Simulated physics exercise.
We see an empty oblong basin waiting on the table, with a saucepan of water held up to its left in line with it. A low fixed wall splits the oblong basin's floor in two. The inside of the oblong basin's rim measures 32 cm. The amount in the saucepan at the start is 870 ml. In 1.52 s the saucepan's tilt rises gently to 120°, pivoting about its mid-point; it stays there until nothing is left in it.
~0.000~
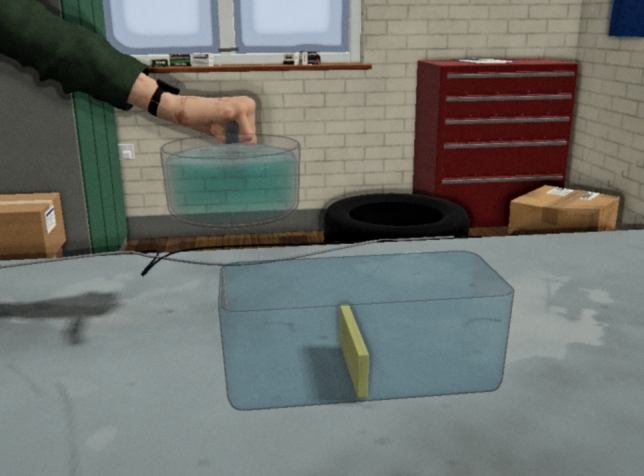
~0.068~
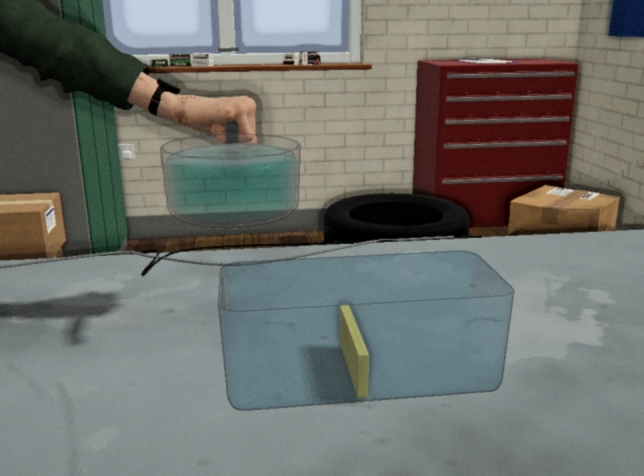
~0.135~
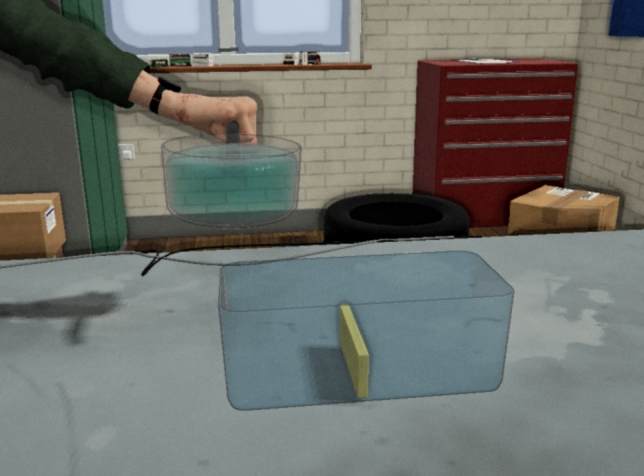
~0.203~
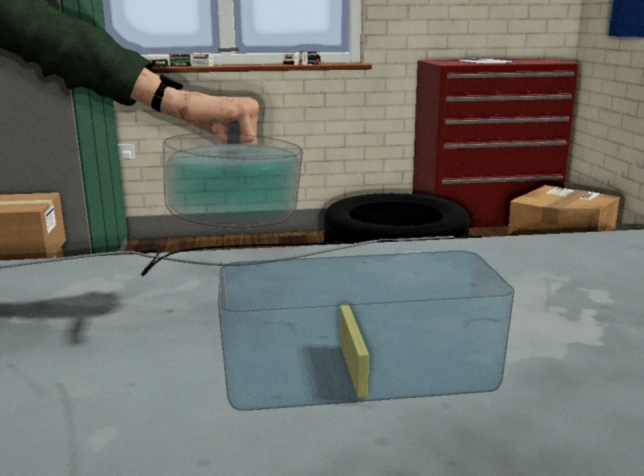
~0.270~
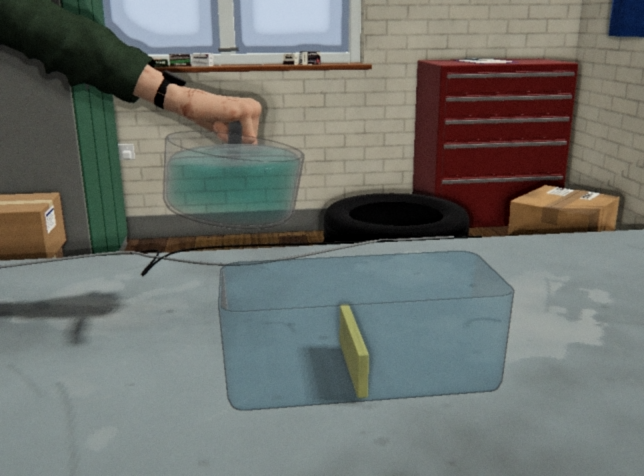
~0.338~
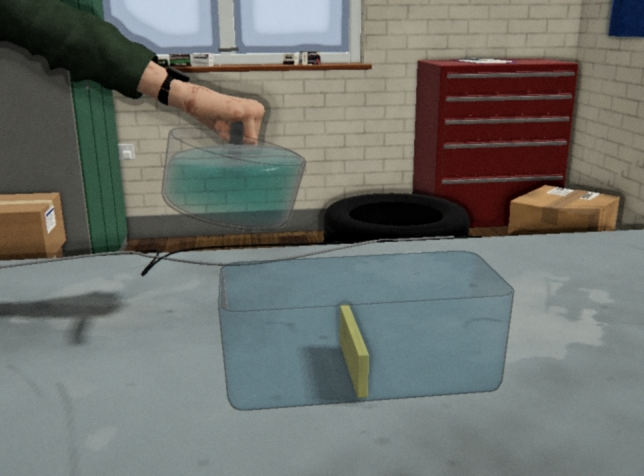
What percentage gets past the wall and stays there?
About 56 per cent.
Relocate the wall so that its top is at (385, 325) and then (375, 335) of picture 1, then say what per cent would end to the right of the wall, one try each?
In turn about 10 and 30 per cent.
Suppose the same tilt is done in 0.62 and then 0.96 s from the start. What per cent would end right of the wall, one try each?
Near 30 in a hundred on the first go and near 45 in a hundred on the second.
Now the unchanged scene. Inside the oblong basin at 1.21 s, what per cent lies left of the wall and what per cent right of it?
Around 36 percent on the left and 56 on the right.
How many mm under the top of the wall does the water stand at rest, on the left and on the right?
Left about 36 mm, while the right is about 32 mm.
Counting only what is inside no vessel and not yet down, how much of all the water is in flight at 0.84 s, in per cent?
I'd say close to 30 per cent.
Then, 0.84 s in, the tilt is 70° and 39 per cent is still to pour, 6 is left of the wall and 25 right of it.
Then, 1.21 s in, the tilt is 108° and 4 per cent is still to pour, 36 is left of the wall and 56 right of it.
Then, 1.60 s in, the tilt is 120° and 0 per cent is still to pour, 43 is left of the wall and 56 right of it.
Then, 2.02 s in, the tilt is 120° and 0 per cent is still to pour, 43 is left of the wall and 56 right of it.
Finally, 43 per cent lies left of the wall, 56 right of it and 1 outside.
